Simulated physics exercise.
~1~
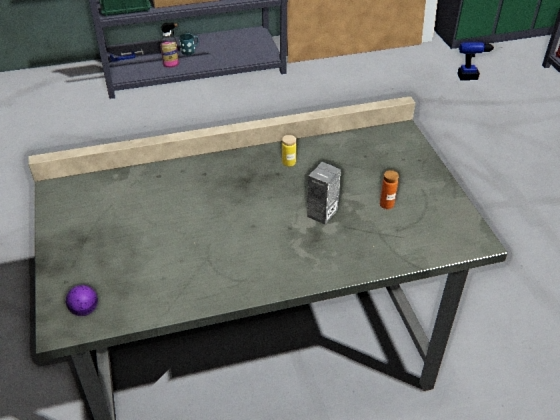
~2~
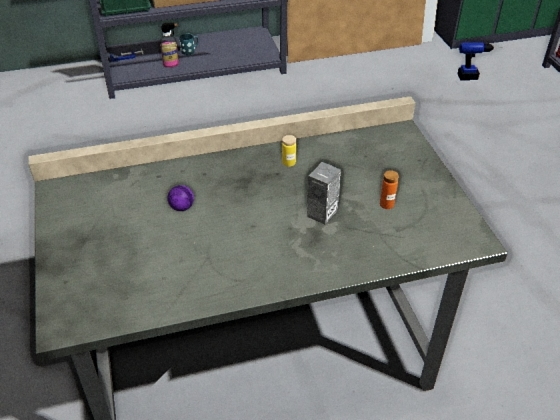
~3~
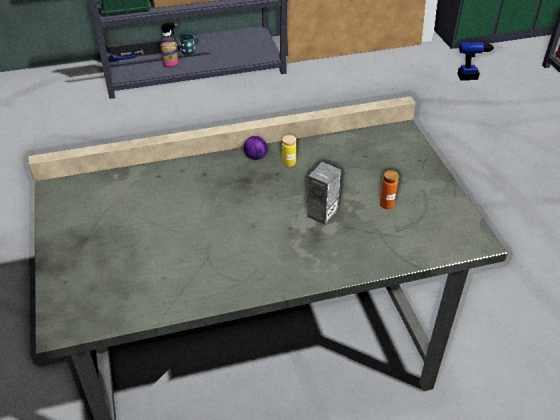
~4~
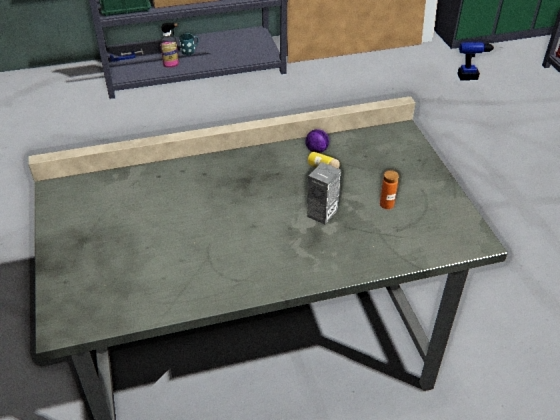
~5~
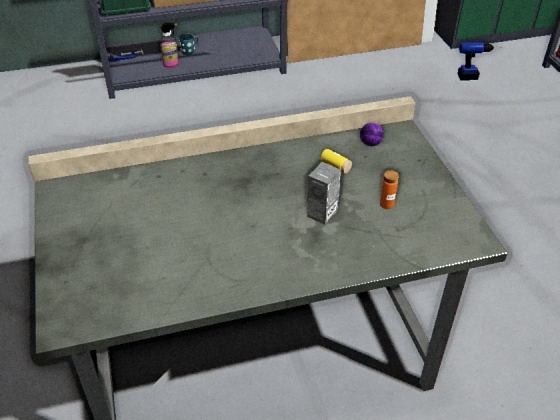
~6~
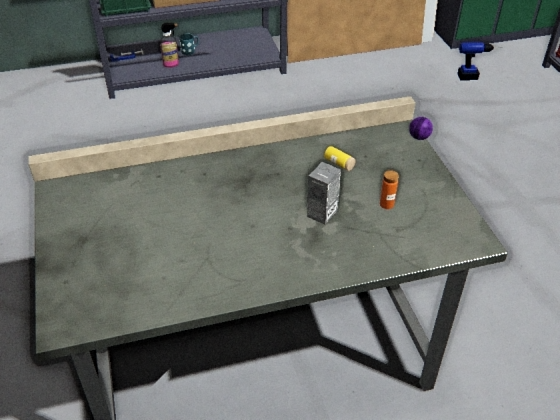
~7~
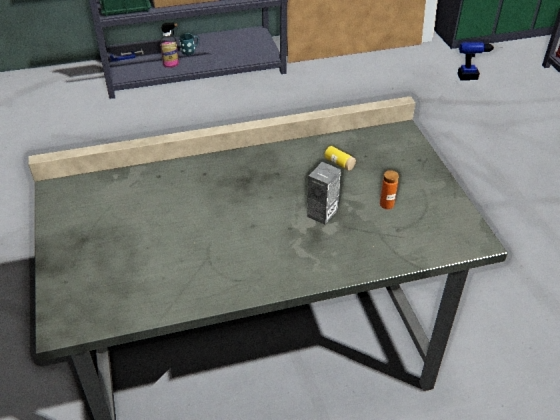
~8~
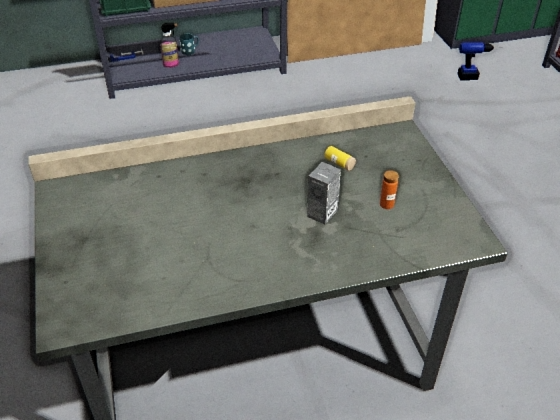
In this clip, a purple ball rolls diagonally across a table to the raised strip along the far edge, then moves right, knocking over a yellow shaker, and leaves the table's right side, while the grey carton and orange shaker stay standing and the yellow shaker lies displaced.
